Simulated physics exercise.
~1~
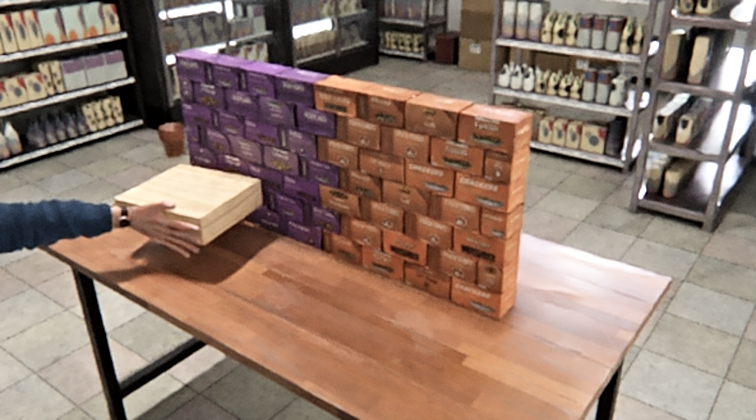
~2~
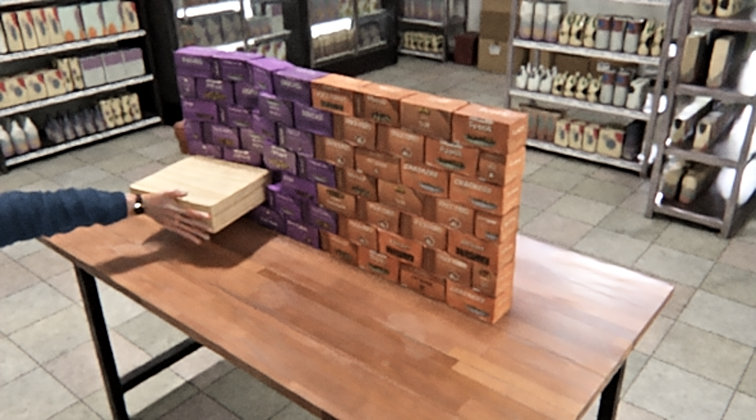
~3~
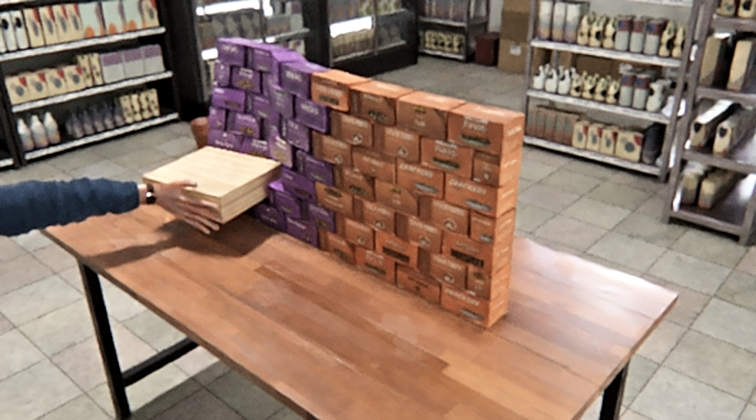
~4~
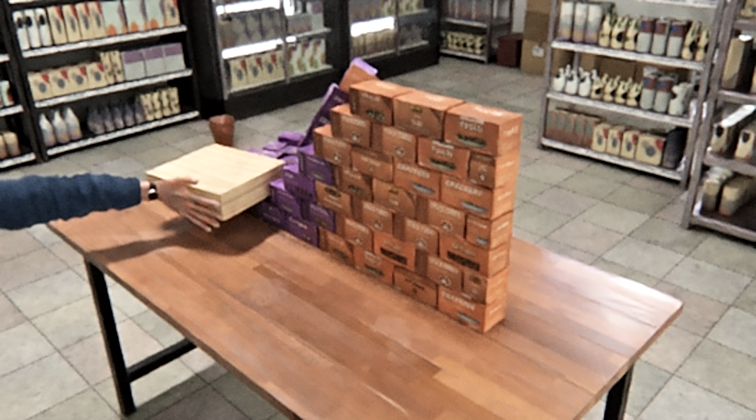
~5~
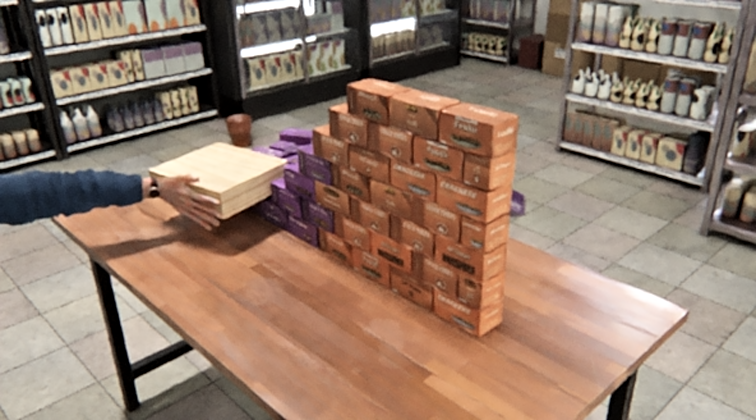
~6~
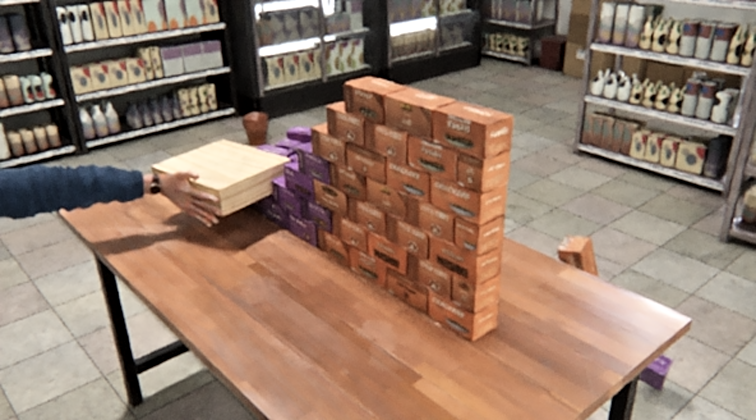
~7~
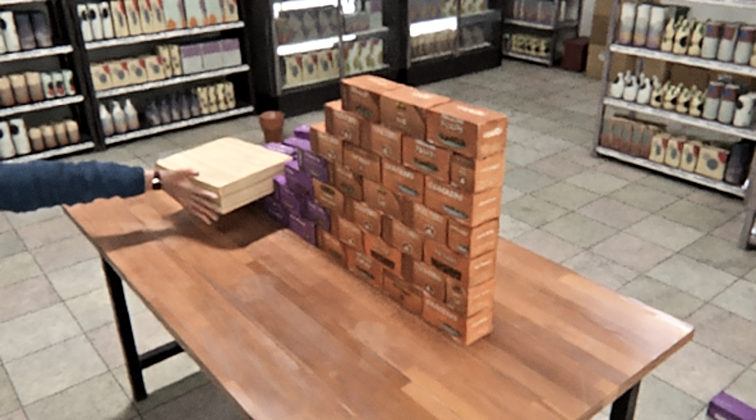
In the video, a hand pushes a wooden block into the purple left side of a packet wall on a table, and many purple packets topple off behind it, while the orange section stays standing almost whole beside a few low purple packets.
